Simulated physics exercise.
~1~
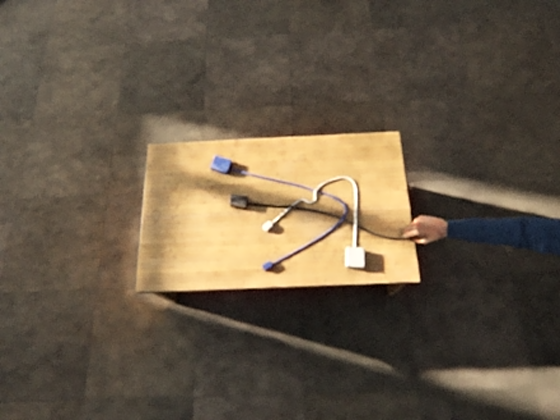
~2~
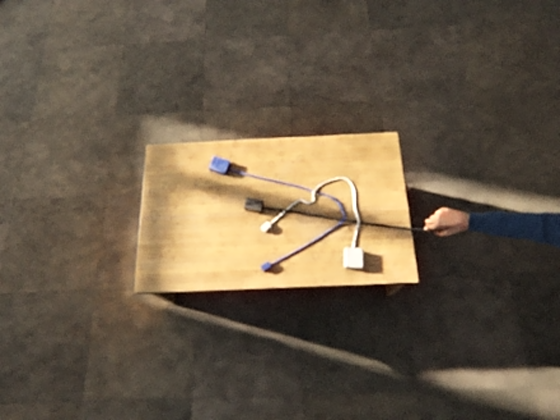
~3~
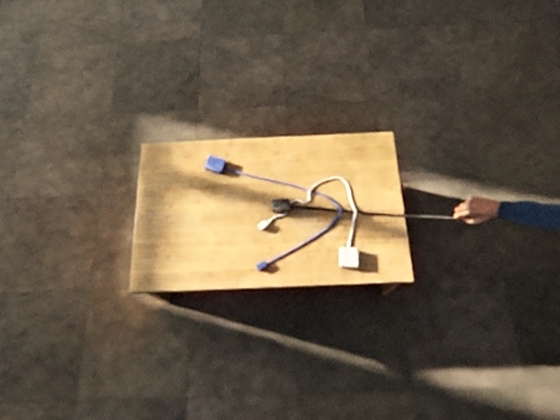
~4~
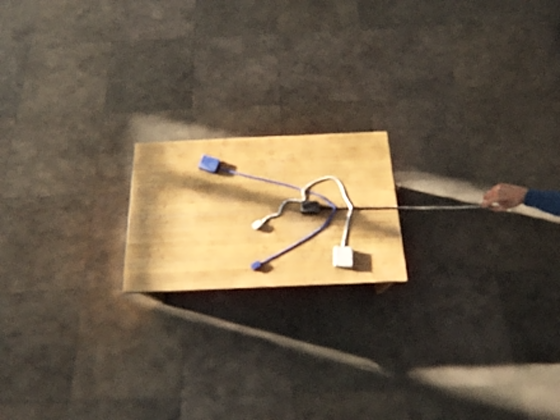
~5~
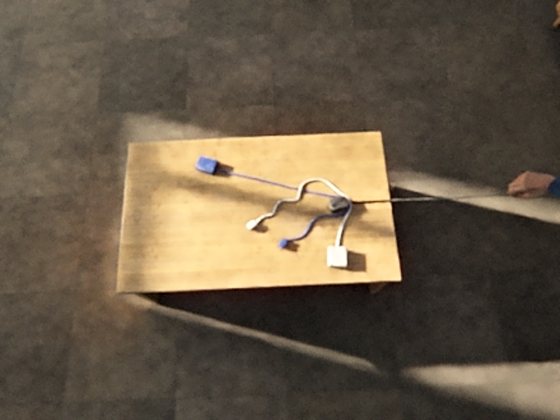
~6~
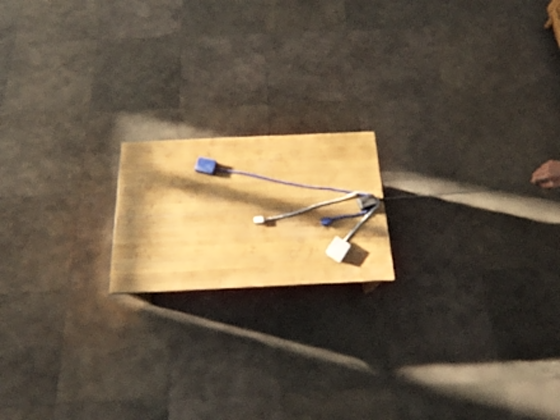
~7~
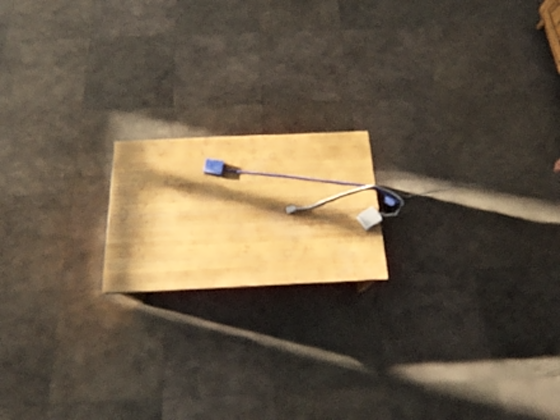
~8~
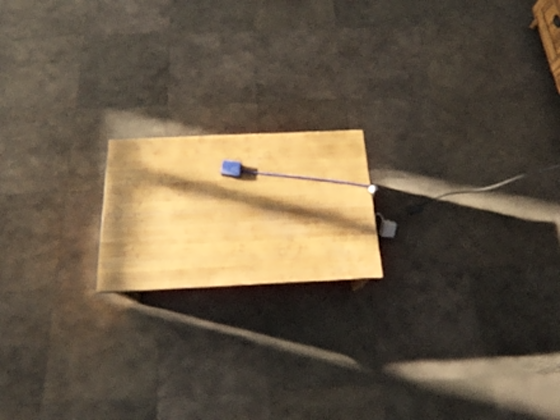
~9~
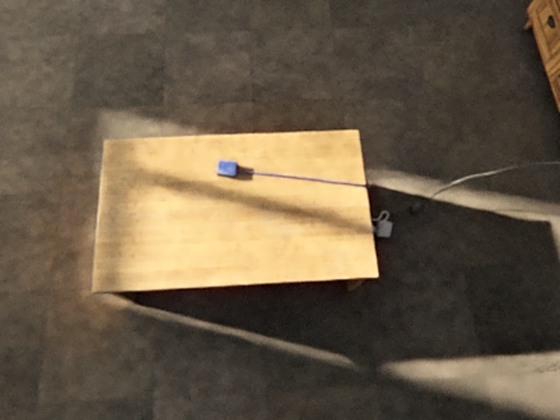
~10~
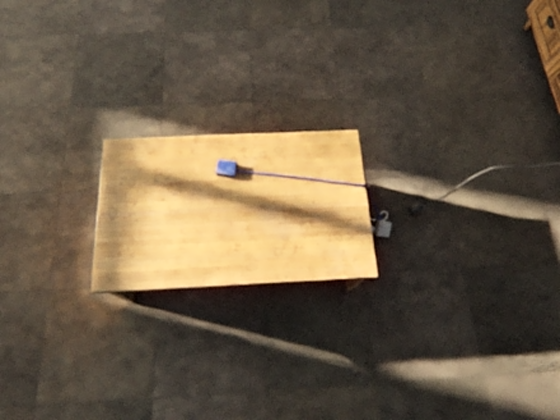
A hand in a blue sleeve, seen from above, grips a black lead at the right side of a pale wooden table on a dark tiled floor. The black lead crosses a blue one and a white one, each with a block charger. The hand pulls right and leaves view as the black charger slides through the tangle, dragging the blue lead's small plug, then the white lead and its charger. The black charger drops over the right edge, and the white charger follows. Finally the blue charger remains on top, its lead stretched to the edge, while the white charger hangs just beyond it.
